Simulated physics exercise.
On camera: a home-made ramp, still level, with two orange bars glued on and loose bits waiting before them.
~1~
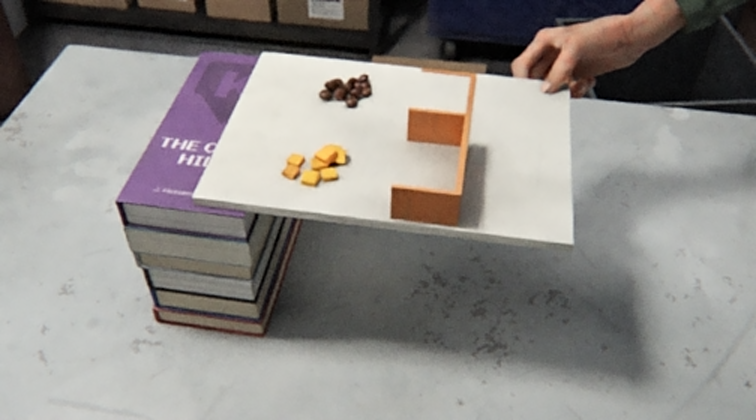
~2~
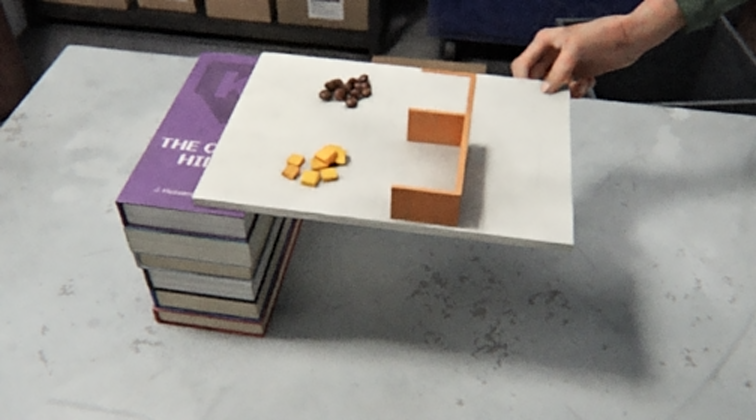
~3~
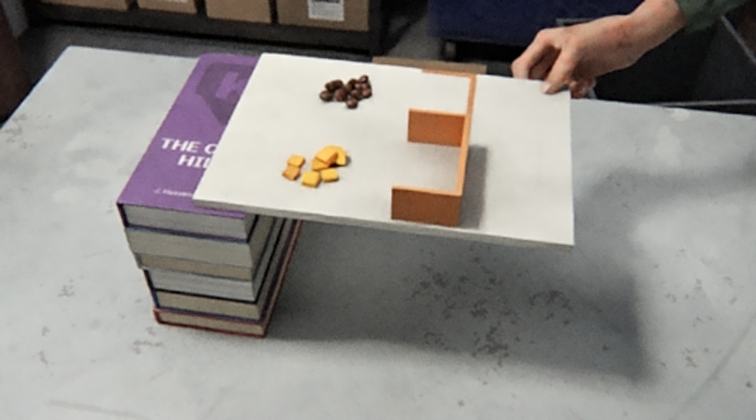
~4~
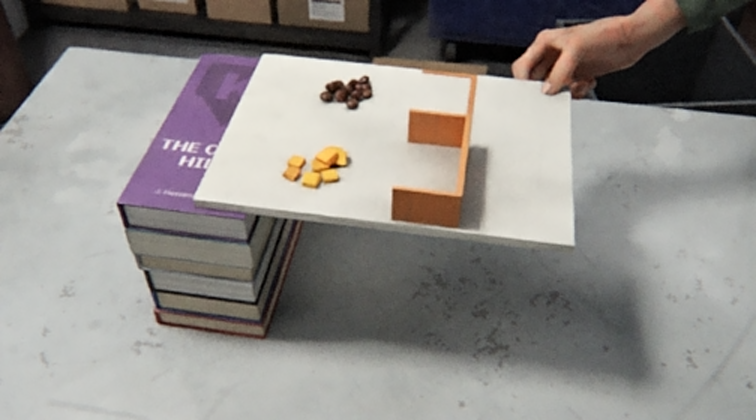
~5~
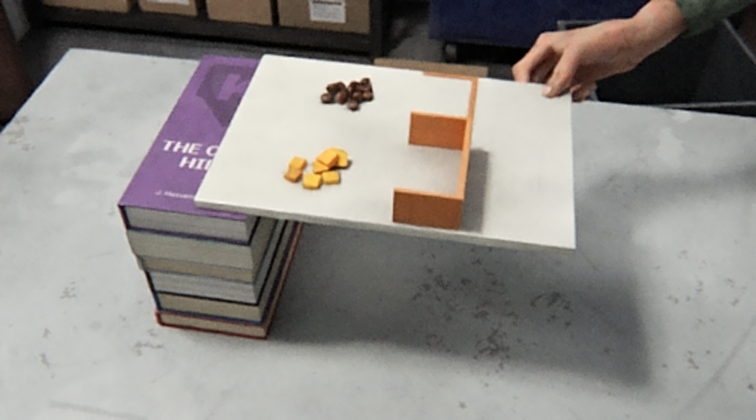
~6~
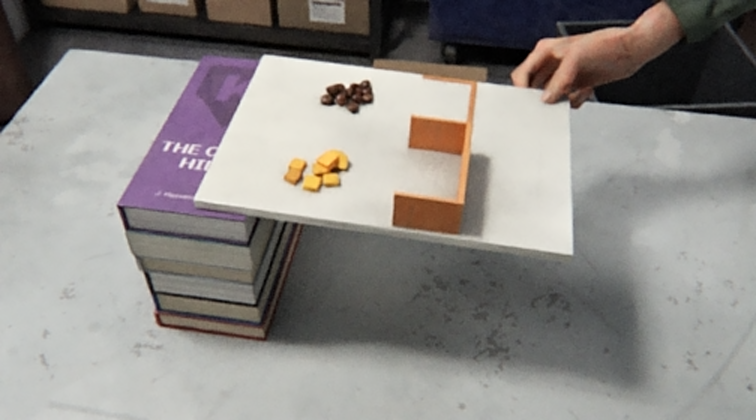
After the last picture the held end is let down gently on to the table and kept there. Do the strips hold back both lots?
The nearer batch is stopped by its bar; the farther batch gets over its bar.
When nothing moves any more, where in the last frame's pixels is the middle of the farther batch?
Near (557, 248).
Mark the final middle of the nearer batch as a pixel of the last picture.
At about (408, 263).
Then, 0.96 s later than the last frame, board sloping at 21°; nearer batch where it was; farther batch where it was.
Then, 1.80 s later than the last frame, board sloping at 38°; nearer batch has reached its bar; farther batch almost all past its bar.
Then, 2.52 s later than the last frame, board resting at 41°; nearer batch has reached its bar; farther batch almost all past its bar.
When it is over, board resting at 41°; nearer batch gathered behind its bar; farther batch almost all past its bar.
